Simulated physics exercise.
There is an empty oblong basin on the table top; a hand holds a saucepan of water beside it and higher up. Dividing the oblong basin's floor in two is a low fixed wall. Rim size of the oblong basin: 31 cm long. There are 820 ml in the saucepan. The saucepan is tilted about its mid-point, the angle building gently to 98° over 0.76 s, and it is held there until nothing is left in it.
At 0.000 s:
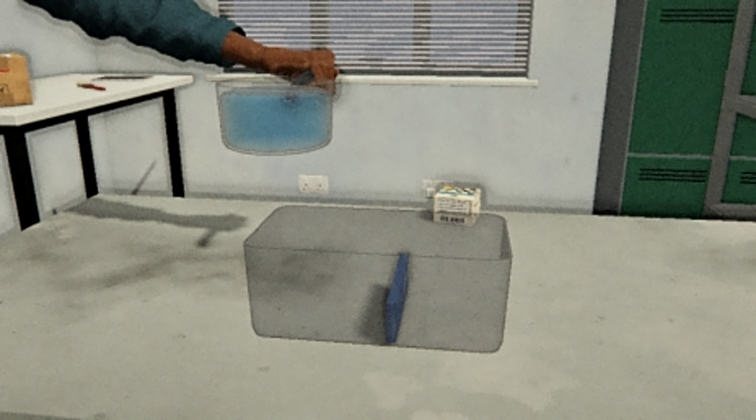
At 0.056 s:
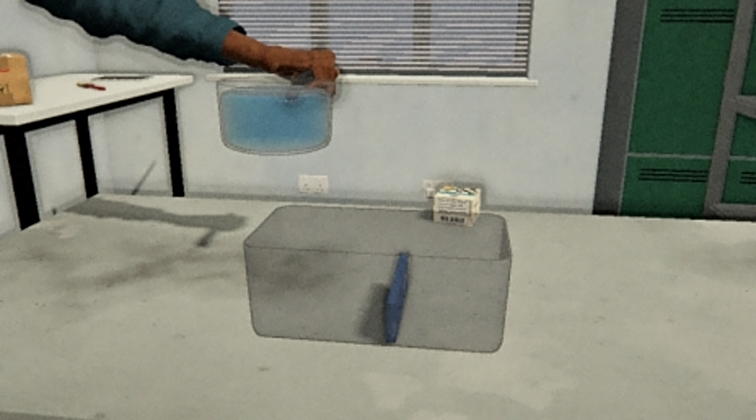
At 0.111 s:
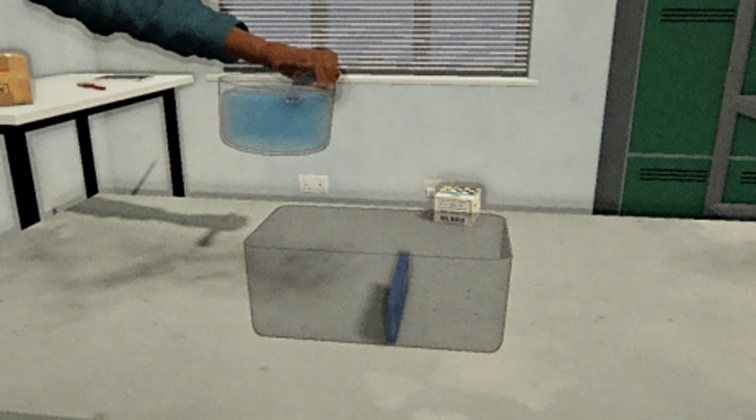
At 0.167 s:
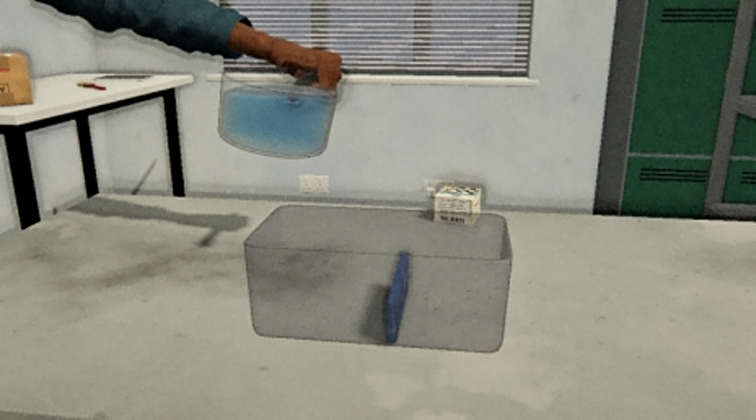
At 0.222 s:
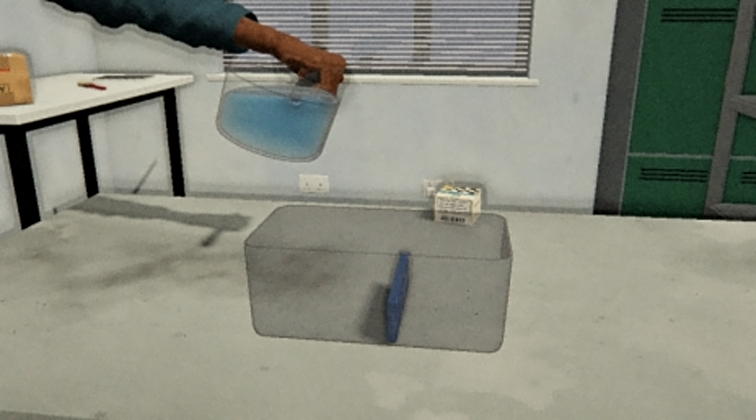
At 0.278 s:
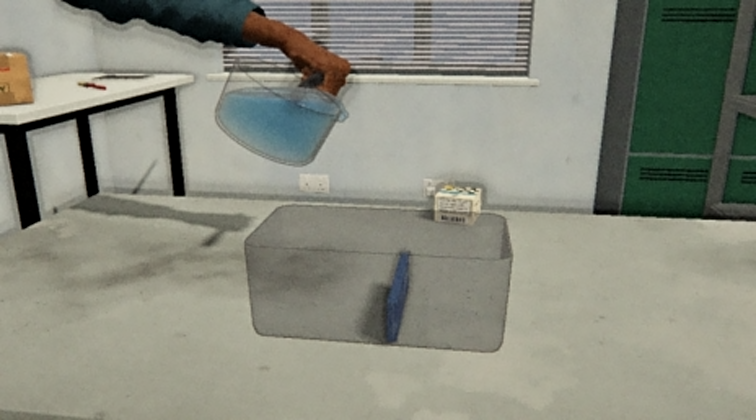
In a room with green lockers, a hand tilting a clear container of blue liquid rightward above an empty translucent basin.
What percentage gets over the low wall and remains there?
29 %.
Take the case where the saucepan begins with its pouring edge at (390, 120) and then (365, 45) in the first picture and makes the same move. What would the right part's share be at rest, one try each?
I'd say 90 percent on the first go, 80 percent on the next.
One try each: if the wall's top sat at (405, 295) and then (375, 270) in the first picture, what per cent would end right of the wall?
Some 25 in a hundred, then some 60 in a hundred.
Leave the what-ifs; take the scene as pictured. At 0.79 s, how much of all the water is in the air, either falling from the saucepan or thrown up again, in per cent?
8 per cent or so.
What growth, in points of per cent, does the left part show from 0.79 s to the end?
About 14 percent, give or take.
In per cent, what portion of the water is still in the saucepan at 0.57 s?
About 36 percent.
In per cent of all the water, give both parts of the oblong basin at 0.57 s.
About 14 left, 12 right.
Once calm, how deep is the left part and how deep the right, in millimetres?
About 22 mm left, about 12 mm right.
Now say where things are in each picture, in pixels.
In the first picture, it leans 0°; its right rim is at (330, 85); the water meets the walls at (225, 91) and (330, 93); the oblong basin's rim runs from (262, 225) to (507, 237); the wall's top is at (398, 277).
In the second picture, it leans 1°; its right rim is at (331, 86); the water meets the walls at (226, 90) and (330, 93).
In the third picture, it leans 5°; its right rim is at (333, 90); the water meets the walls at (227, 89) and (332, 94).
In the fourth picture, it leans 11°; its right rim is at (335, 97); the water meets the walls at (228, 90) and (335, 95).
In the fifth picture, it leans 19°; its right rim is at (337, 105); the water meets the walls at (229, 91) and (339, 99).
In the sixth picture, it leans 29°; its right rim is at (338, 116); the water meets the walls at (228, 93) and (339, 107); 4 per cent is over the edge.
By 0.57 s the tilt is 84° and 37 per cent is still to pour, 14 is left of the wall and 11 right of it.
By 0.79 s the tilt is 98° and 9 per cent is still to pour, 54 is left of the wall and 29 right of it.
By 1.01 s the tilt is 98° and 2 per cent is still to pour, 65 is left of the wall and 29 right of it.
By 1.26 s the tilt is 98° and 0 per cent is still to pour, 68 is left of the wall and 29 right of it.
At rest 69 per cent lies left of the wall, 29 right of it and 2 outside.
